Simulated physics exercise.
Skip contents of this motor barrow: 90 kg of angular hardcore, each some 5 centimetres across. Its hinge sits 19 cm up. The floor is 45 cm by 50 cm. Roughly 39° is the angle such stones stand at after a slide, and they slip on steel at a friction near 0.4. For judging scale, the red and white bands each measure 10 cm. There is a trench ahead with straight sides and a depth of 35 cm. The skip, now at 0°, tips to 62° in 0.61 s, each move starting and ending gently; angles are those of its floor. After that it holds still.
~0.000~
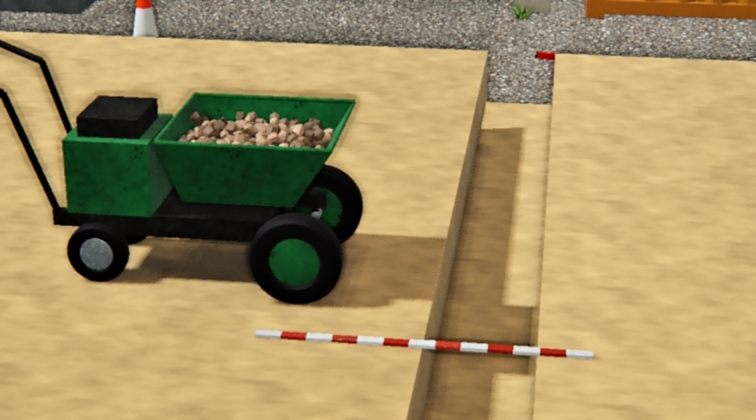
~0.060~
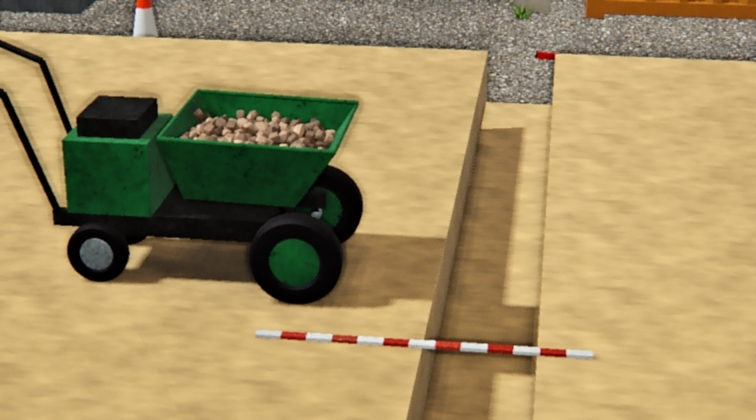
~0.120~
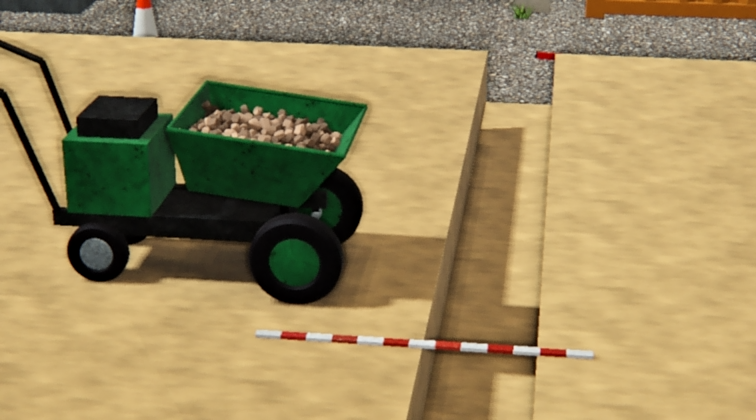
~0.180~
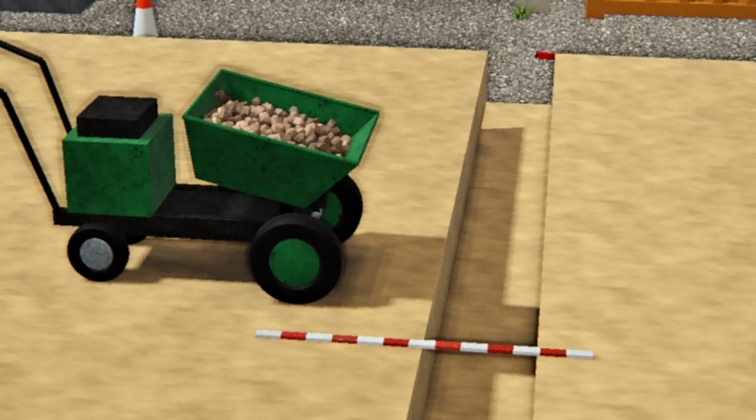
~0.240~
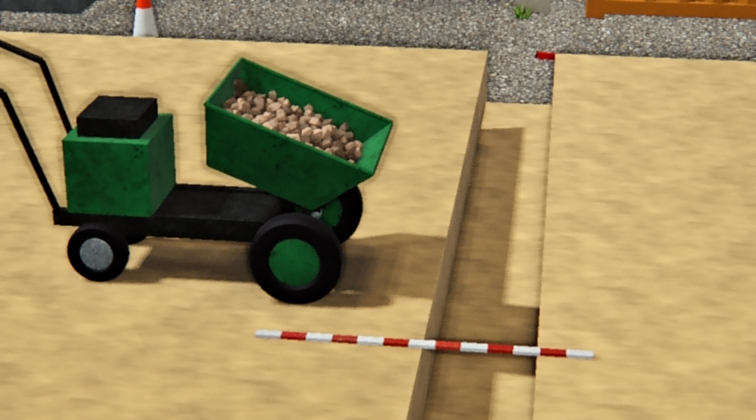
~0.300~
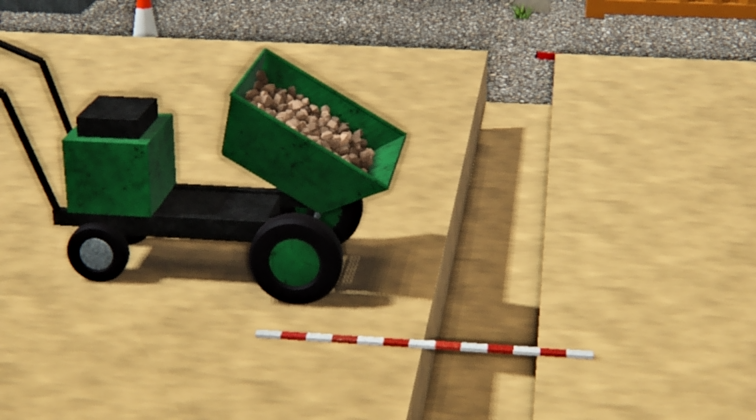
A green skip full of brown stones tilts steadily toward the right on a motor barrow.
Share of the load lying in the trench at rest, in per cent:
42 per cent.
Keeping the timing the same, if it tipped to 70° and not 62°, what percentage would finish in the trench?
About 70 per cent would end up in the trench.
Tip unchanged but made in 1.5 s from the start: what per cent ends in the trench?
Trench share: Approx. 20%.
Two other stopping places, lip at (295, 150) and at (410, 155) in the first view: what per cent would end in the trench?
Roughly 35 in a hundred, then 20 in a hundred.
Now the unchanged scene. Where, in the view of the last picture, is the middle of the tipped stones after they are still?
I'd put it close to (504, 355).
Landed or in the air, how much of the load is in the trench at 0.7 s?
By that point it's something like 10 in a hundred.
After 0.5 s the floor is at 53°; 100 % in the skip; the foremost stones are at (395, 193).
After 0.7 s the floor is at 62°; 92 % in the skip, 8 % in the trench; the foremost stones are at (475, 261).
After 1.1 s the floor is at 62°; 62 % in the skip, 1 % short of the trench, 37 % in the trench; the foremost stones are at (552, 311).
After 3.0 s the floor is at 62°; 58 % in the skip, 42 % in the trench; the foremost stones are at (565, 311).
